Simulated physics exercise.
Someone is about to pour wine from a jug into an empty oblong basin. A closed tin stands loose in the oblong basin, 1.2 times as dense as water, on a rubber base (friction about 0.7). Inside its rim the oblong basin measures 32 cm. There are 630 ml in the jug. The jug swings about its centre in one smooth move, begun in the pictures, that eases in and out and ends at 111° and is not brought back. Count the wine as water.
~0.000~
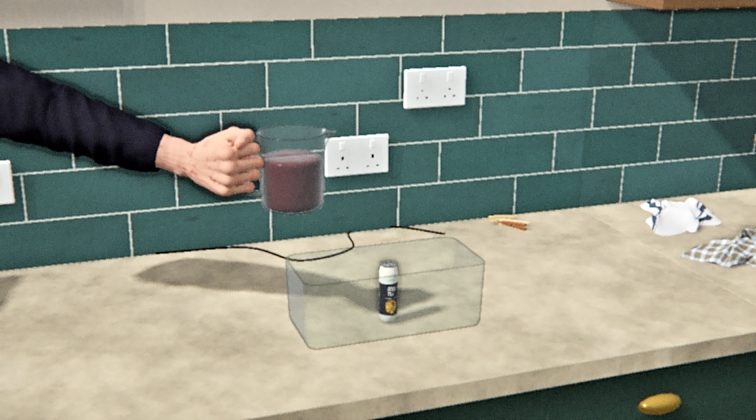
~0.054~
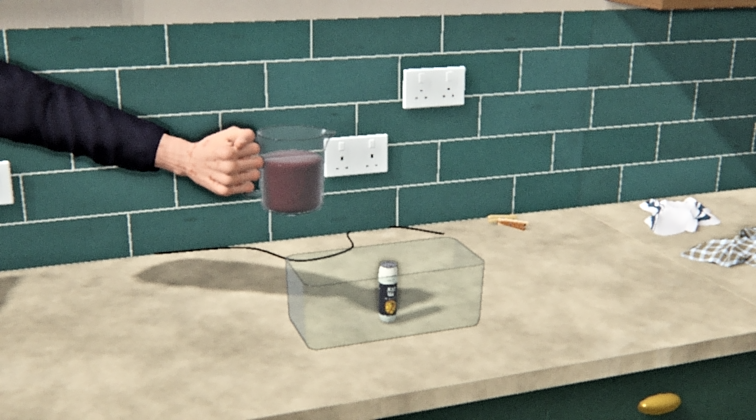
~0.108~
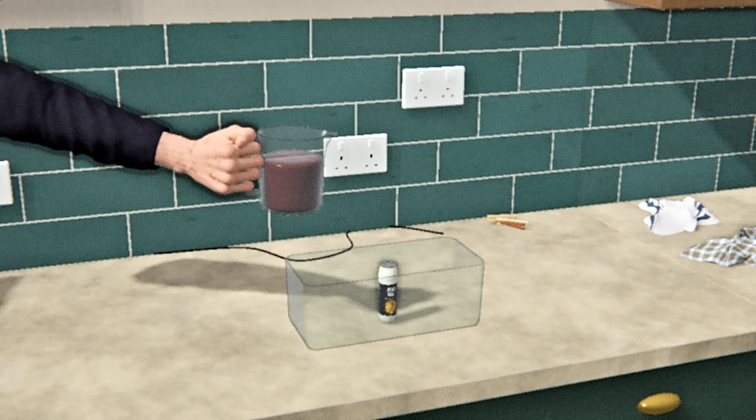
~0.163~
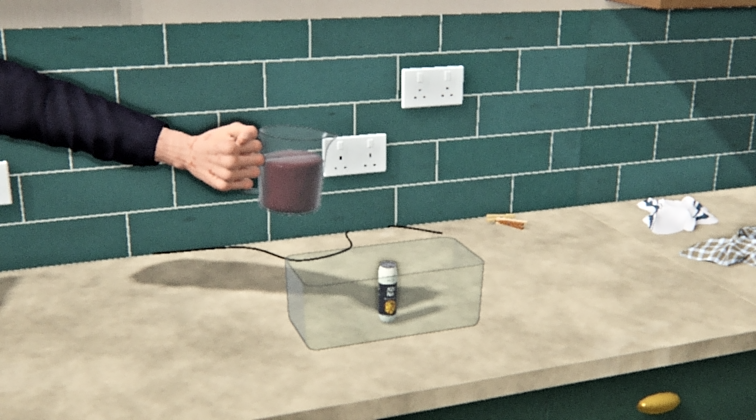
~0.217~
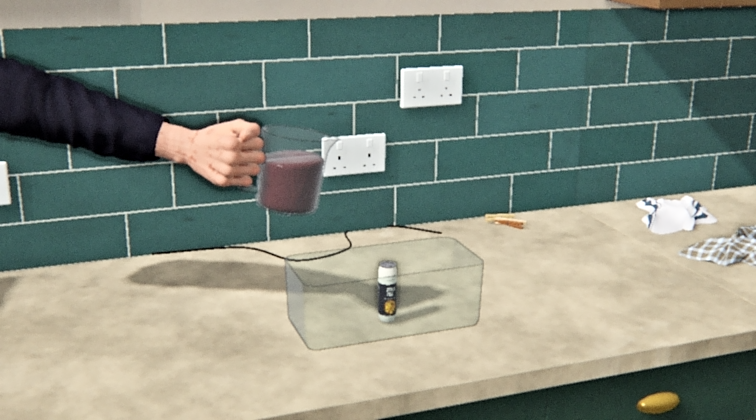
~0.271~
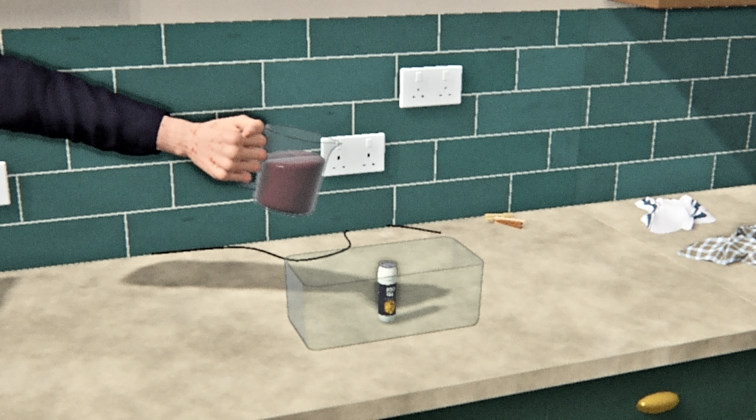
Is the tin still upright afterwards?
It goes over.
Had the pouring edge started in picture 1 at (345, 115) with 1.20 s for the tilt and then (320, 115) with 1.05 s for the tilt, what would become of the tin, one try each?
First it falls; then it remains upright.
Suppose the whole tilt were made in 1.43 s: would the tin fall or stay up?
Then it topples.
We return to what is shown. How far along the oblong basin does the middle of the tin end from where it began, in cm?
About 9.5 cm.
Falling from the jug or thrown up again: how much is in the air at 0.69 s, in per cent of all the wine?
Some 12 per cent.
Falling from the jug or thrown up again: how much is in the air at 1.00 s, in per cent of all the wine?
Near 24 in a hundred.
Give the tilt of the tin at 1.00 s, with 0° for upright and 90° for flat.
Near 0° from upright.
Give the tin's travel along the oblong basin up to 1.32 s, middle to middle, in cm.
Some 9 cm.
Then, 0.69 s in, the tilt is 71° and 87 per cent is still to pour; the tin stands where it began.
Then, 1.00 s in, the tilt is 105° and 24 per cent is still to pour; the tin stands 3 cm from where it began.
Then, 1.32 s in, the tilt is 111° and 1 per cent is still to pour; the tin lies on its side.
Then, 1.67 s in, the tilt is 111° and 0 per cent is still to pour; the tin lies on its side.
Finally, the tin lies on its side.
